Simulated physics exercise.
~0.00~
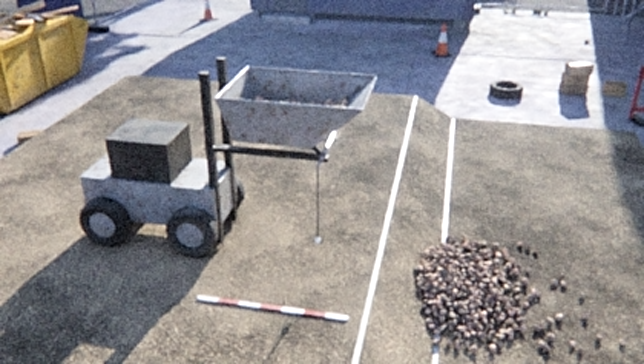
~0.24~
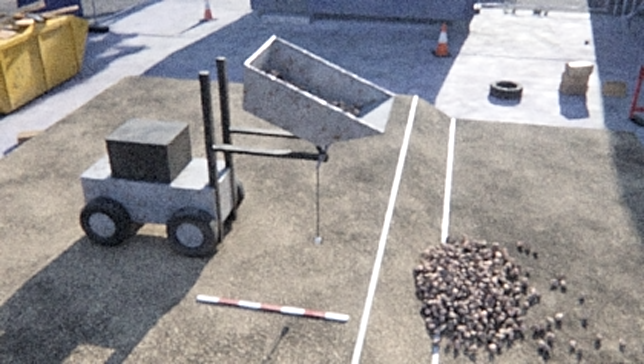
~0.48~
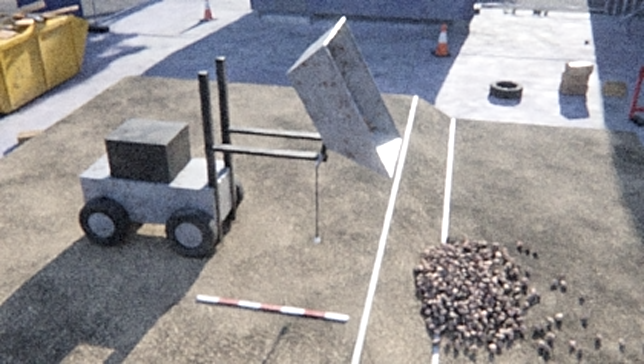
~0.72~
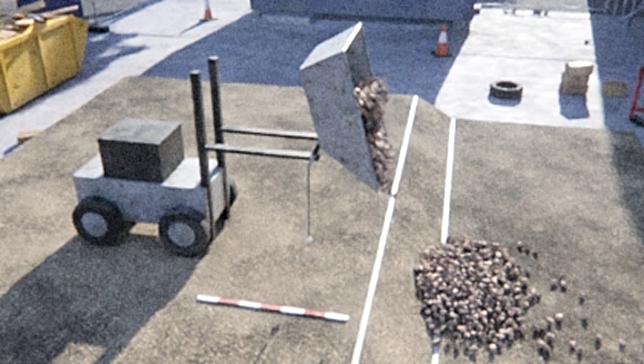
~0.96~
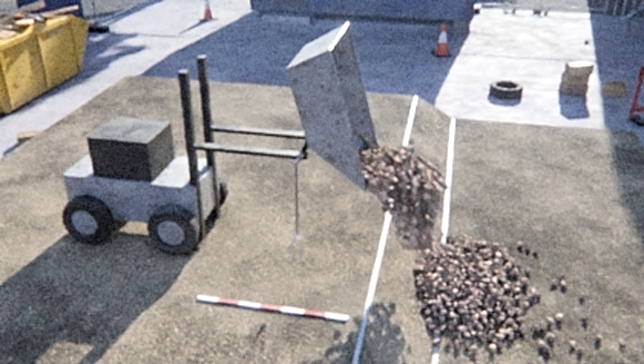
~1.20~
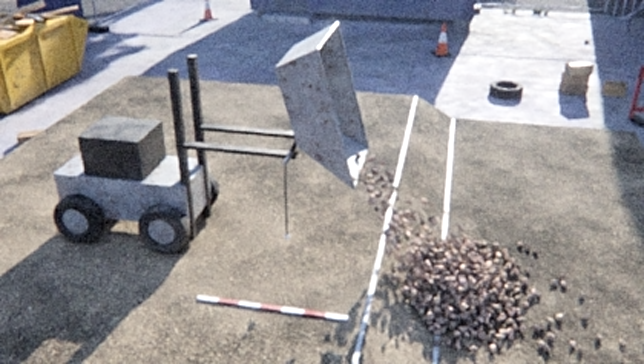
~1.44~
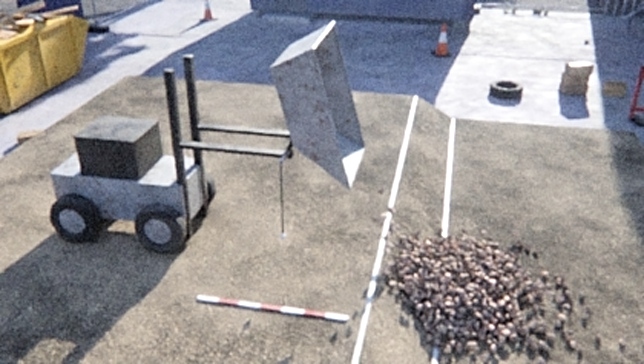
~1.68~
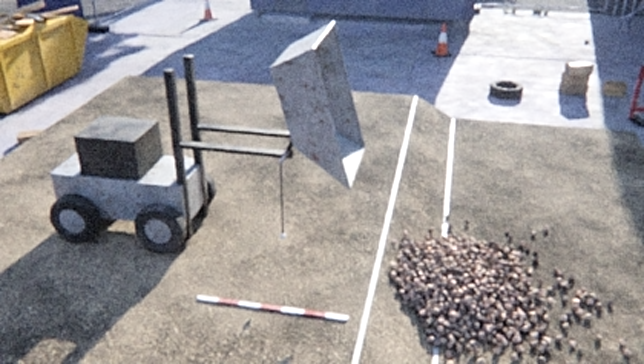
In a paved yard, a small grey forklift tipped its metal skip steeply to the right and backed away a little as brown stones poured out, landing on and beside an earlier heap and leaving a wider pile across the right-hand white line.
